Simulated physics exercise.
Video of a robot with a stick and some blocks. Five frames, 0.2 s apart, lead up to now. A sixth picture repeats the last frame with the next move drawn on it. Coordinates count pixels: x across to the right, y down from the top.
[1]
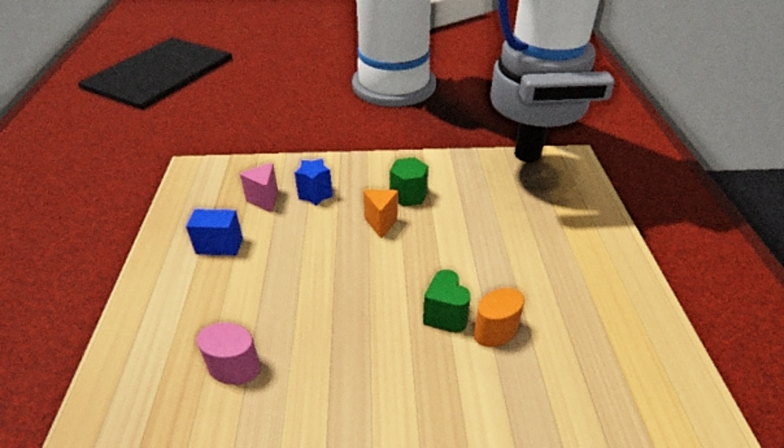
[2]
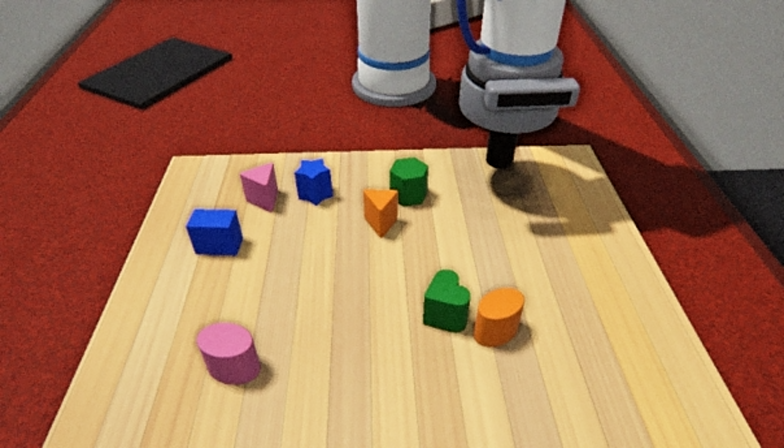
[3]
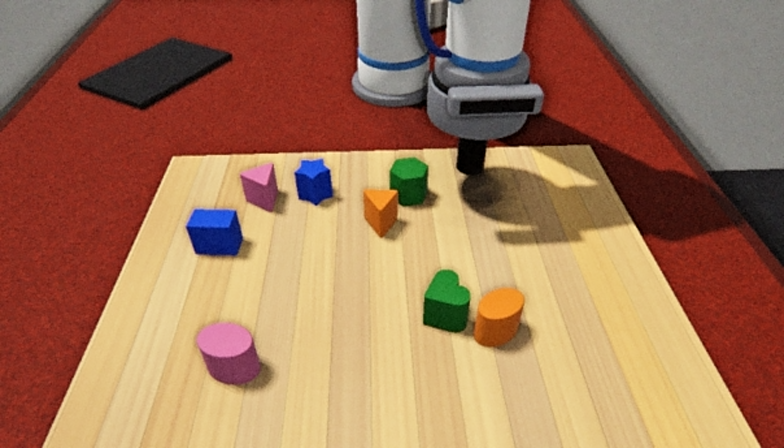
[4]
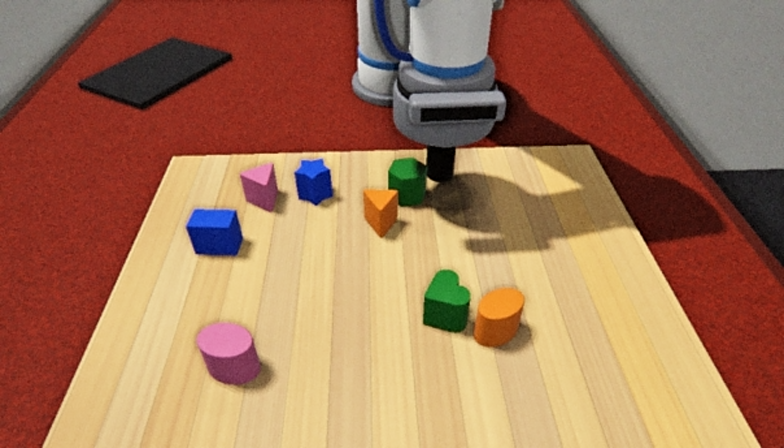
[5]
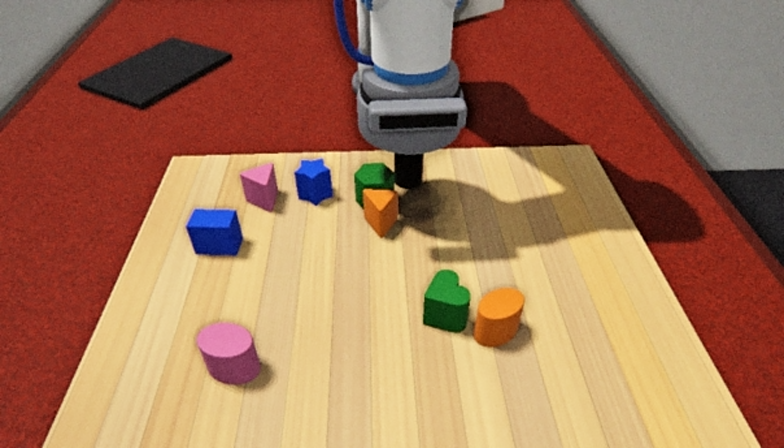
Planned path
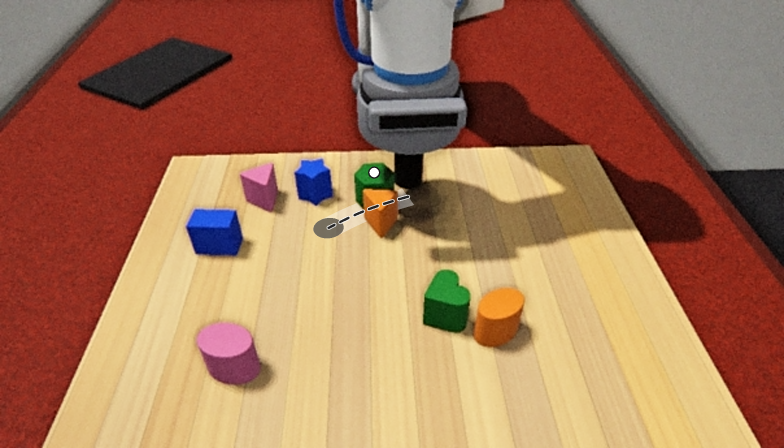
A robot arm with a dark stick starts near the upper right corner of a wooden board and glides left along its far edge, while the scattered colored blocks sit still. The stick then meets the green hexagonal block and pushes it a short way left, behind the orange three-sided block.
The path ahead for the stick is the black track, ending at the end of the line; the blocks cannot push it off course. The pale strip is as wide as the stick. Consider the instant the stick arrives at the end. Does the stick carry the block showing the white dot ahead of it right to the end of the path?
No, it doesn't check out.
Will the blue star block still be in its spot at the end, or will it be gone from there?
Well, the blue star block shifts from its place.
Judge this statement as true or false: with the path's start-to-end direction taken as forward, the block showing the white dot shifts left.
That statement is not accurate.
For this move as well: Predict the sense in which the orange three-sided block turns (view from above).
From overhead, anticlockwise.
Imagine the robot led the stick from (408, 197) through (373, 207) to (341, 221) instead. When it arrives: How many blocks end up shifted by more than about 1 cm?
I'd say two blocks get moved.
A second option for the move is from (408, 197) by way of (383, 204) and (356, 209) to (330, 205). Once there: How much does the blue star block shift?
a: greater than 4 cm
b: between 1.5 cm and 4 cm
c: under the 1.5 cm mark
Choice a: Greater than 4 cm.
Path on the board, from (408, 197) by way of (368, 210) to (329, 228); the dot is on the green hexagonal block.
The first path, step by step. One third of the way, stick (380, 189); green hexagonal block (346, 175), turned 25° clockwise.
Two thirds of the way, stick (353, 200); blue star block (304, 163); green hexagonal block (324, 177), turned 70° clockwise; orange three-sided block (376, 199), turned 30° anticlockwise.
At the end, stick (327, 212); pink three-sided block in place; blue star block (302, 162); green hexagonal block (315, 179), turned 85° clockwise; orange three-sided block (376, 199), turned 35° anticlockwise.
